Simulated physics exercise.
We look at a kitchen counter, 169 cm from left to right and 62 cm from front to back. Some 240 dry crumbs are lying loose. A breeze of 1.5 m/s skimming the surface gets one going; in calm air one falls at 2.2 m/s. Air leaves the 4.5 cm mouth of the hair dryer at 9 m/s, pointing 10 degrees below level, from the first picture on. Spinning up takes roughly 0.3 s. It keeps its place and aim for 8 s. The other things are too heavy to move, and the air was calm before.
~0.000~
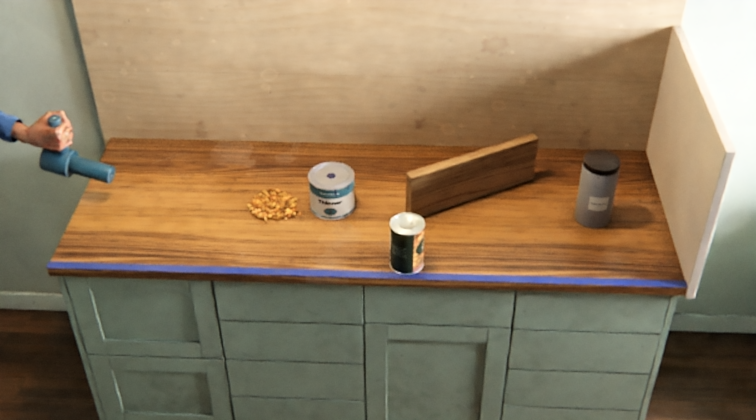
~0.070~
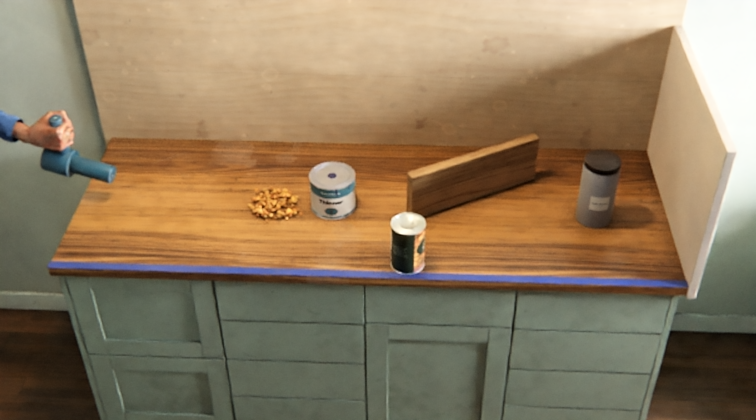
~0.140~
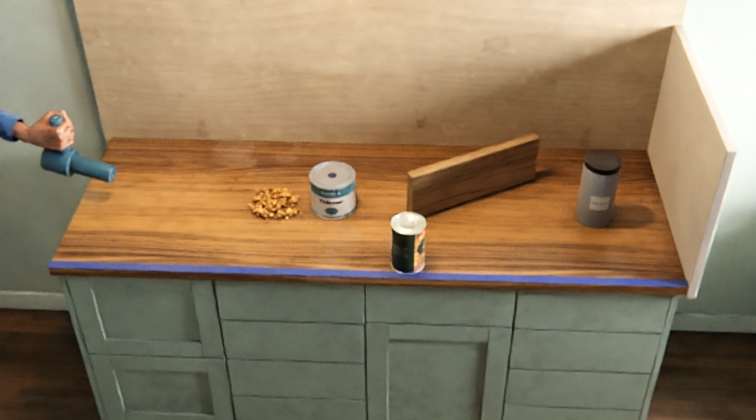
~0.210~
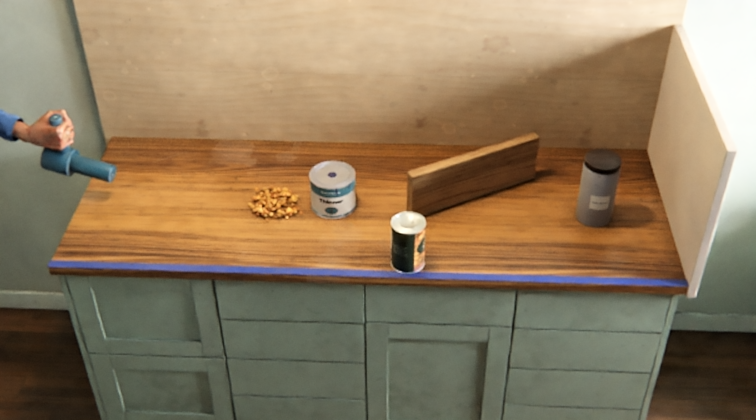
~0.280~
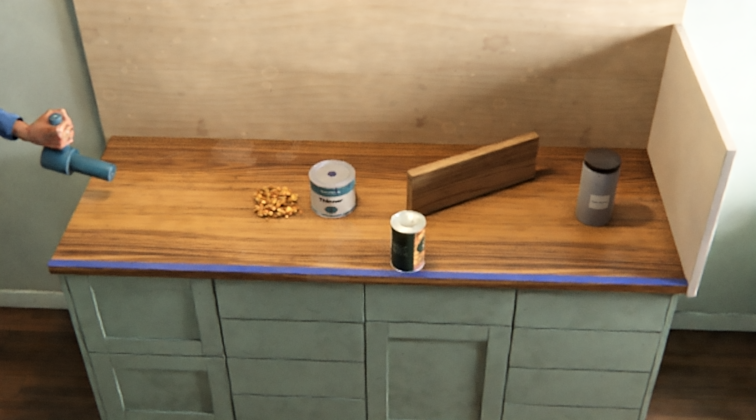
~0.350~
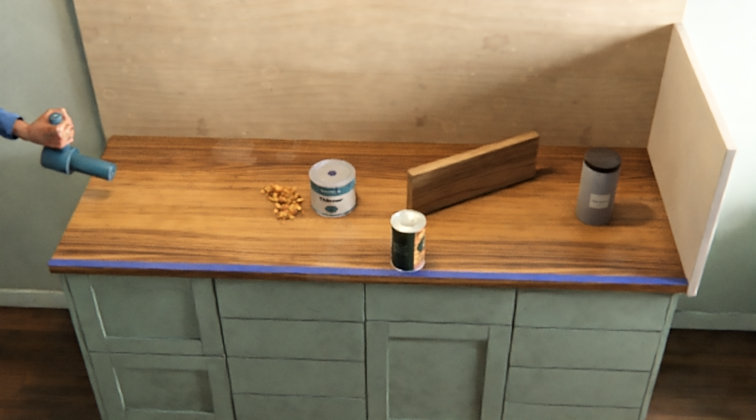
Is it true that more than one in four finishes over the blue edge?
More than a quarter over the blue edge: No.
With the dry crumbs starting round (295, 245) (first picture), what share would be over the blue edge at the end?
It would be near 90 %.
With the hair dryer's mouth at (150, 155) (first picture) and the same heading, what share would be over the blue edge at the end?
In that case some 80 per cent.
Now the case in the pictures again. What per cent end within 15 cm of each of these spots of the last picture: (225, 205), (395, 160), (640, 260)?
In turn about 0 %, 50 %, 15 %.
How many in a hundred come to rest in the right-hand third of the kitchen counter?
Some 30 per cent.
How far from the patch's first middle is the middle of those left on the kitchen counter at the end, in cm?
Roughly 45 cm.
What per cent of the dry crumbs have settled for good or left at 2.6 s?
About 15 %.
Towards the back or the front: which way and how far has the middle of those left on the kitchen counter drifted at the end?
Towards the back, some 20 cm.
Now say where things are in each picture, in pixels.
The middle of the dry crumbs is near (272, 205), none has stirred yet and the mouth of the hair dryer is at (112, 175), in the first frame.
The middle of the dry crumbs is near (273, 202), none has stirred yet and the blue edge is centred on (363, 278), in the second frame.
The middle of the dry crumbs is near (273, 202), none has stirred yet, the top of a tin is at (332, 175) and the top of a tin is at (408, 223), in the third frame.
The middle of the dry crumbs is near (273, 202) and none has stirred yet, in the fourth frame.
The middle of the dry crumbs is near (272, 202) and none has stirred yet, in the fifth frame.
The middle of the dry crumbs is near (287, 200), the farthest in sight from the hair dryer is at (303, 212) and about 60 % have left their places, in the sixth frame.
After 1.6 s the count stands so, 1 % are over the blue edge; the middle of those still in play is near (380, 175).
After 2.6 s the count stands so, 2 % are over the blue edge; the middle of those still in play is near (400, 173).
After 4.4 s the count stands so, 4 % are over the blue edge; the middle of those still in play is near (409, 171).
After 8.0 s, at the end, 4 % are over the blue edge; the middle of those still in play is near (420, 170).
